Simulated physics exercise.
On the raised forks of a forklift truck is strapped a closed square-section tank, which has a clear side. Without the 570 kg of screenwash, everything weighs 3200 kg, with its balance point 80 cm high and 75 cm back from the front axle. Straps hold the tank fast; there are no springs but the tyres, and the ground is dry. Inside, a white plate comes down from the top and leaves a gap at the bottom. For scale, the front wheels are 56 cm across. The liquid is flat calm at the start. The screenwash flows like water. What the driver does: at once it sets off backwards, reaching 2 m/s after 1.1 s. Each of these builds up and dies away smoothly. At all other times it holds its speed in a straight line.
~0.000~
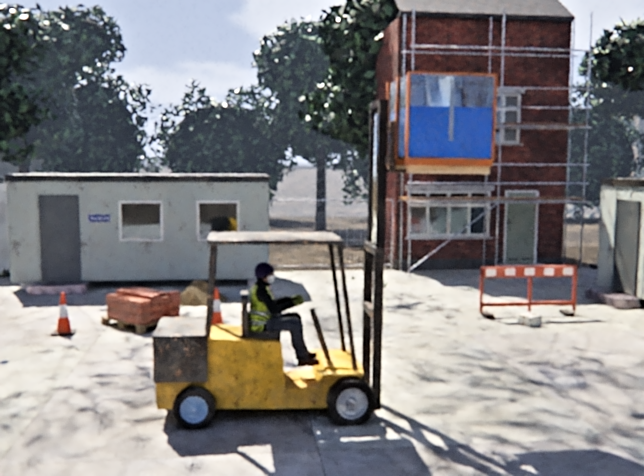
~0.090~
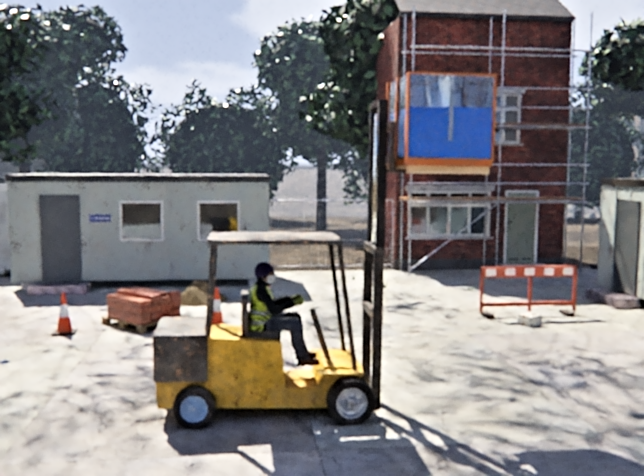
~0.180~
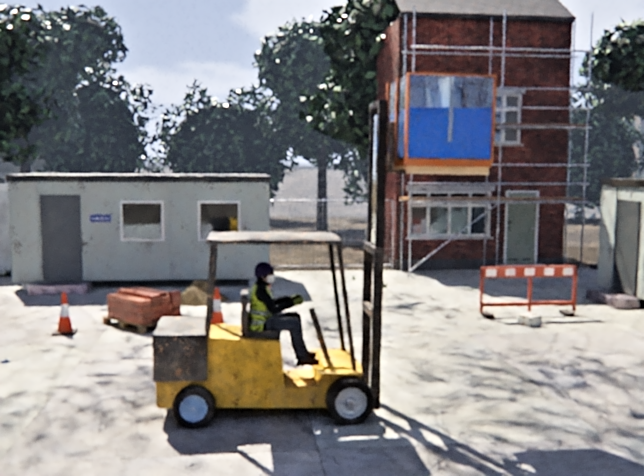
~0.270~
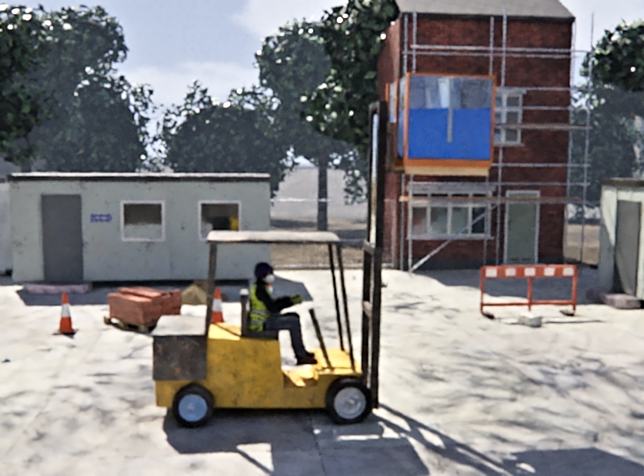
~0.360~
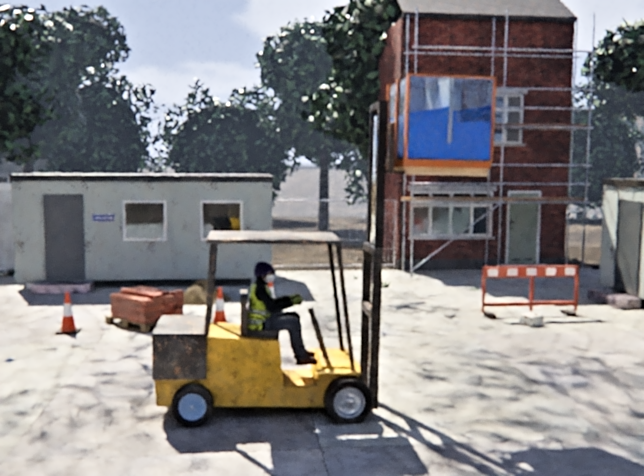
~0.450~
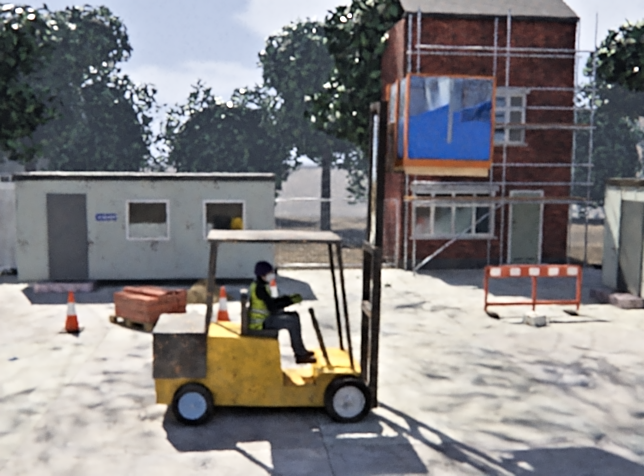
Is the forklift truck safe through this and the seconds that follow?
The forklift truck never lifts a wheel.
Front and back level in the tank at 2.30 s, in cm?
About 56 cm in front and 56 cm behind.
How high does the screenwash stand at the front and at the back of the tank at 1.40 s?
Front 56 cm, back 54 cm.
Then, 0.55 s in, the lean is 1° nose down, wheels down; the liquid stands 44 cm at the back and 63 cm at the front.
Then, 1.40 s in, the lean is 0°, wheels down; the liquid stands 55 cm at the back and 55 cm at the front.
Then, 2.30 s in, the lean is 0°, wheels down; the liquid stands 55 cm at the back and 55 cm at the front.
Then, 4.09 s in, no wheel has left the ground; at worst the lighter axle bore 2 per cent of the weight.
